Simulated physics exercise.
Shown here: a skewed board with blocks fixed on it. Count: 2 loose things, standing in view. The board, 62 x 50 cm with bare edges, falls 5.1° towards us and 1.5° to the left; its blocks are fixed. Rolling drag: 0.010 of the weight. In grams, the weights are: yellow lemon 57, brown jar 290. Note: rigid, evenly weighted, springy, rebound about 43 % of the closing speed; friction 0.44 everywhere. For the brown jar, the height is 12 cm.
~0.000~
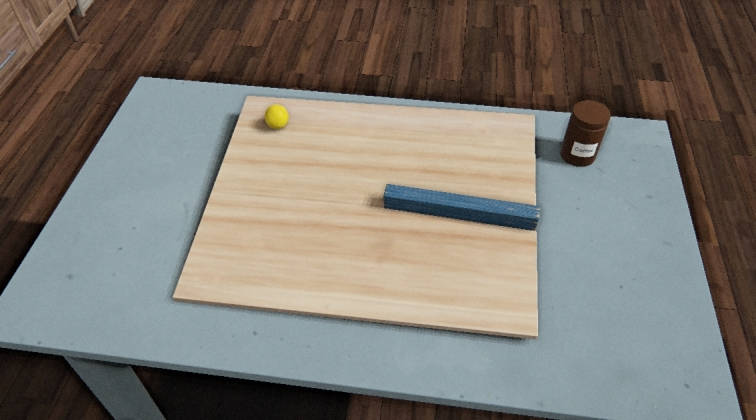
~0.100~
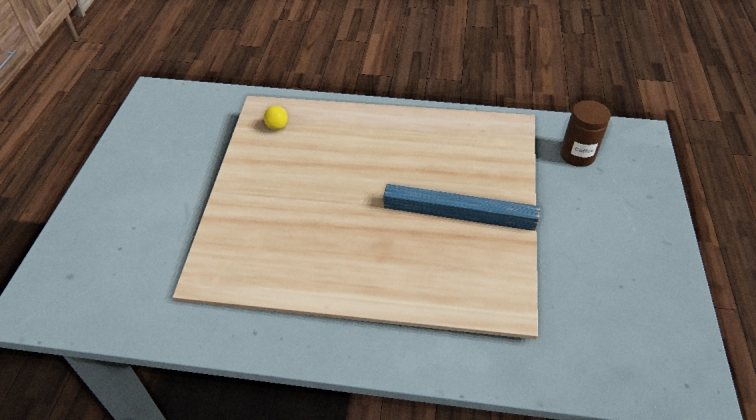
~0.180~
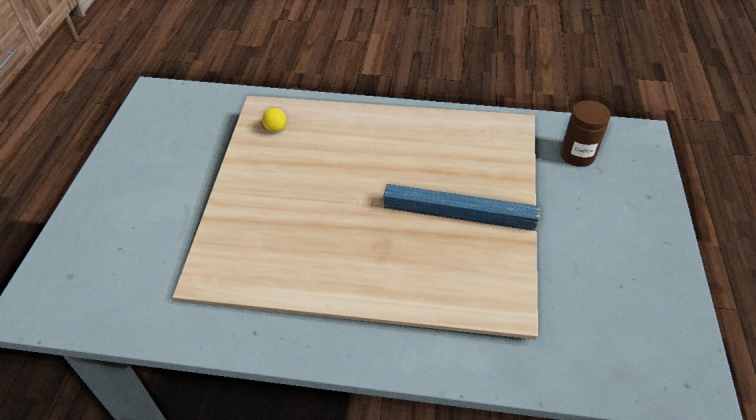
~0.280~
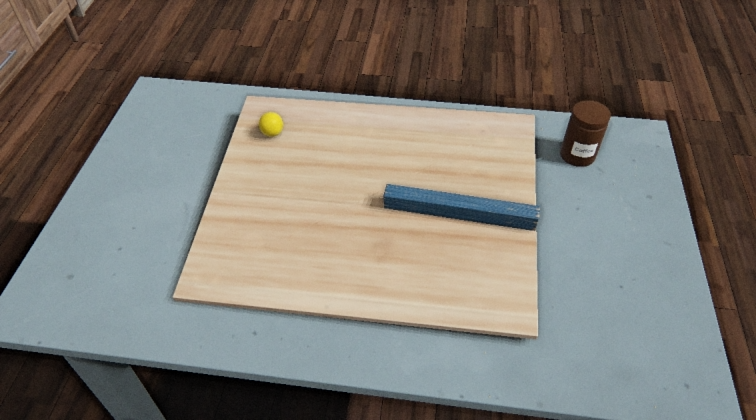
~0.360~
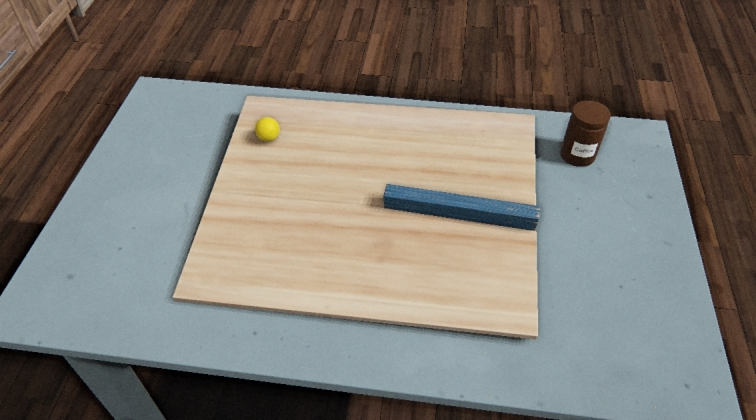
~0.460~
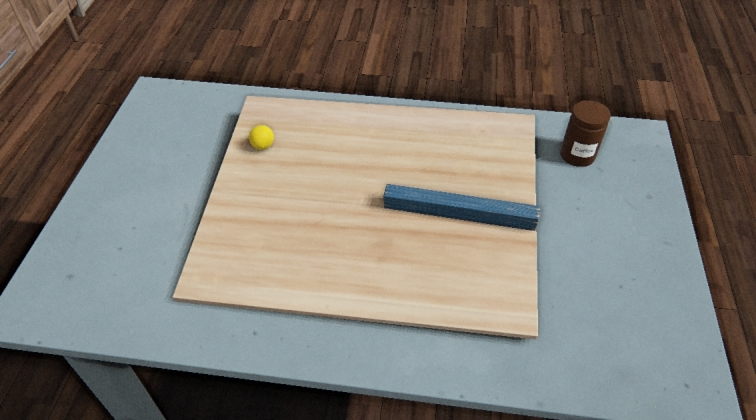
We see a wooden board on a grey table with a yellow lemon, a blue bar and a brown jar standing nearby; the lemon rolls slowly a short way towards us and slightly left, while everything else stays still.
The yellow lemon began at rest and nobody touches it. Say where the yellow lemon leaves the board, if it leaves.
The piece quits the board at the left.
Around 0.76 s, 26 cm of board to the near edge; yellow lemon near (233, 175).
Around 1.06 s, it has gone over the left edge; yellow lemon near (187, 239).
Around 1.26 s, it has gone over the left edge; yellow lemon near (137, 299).
Around 1.46 s, it has gone over the left edge; yellow lemon near (76, 360).
Finally (1.5 s), it has gone over the left edge; brown jar still in place (within 8 cm).
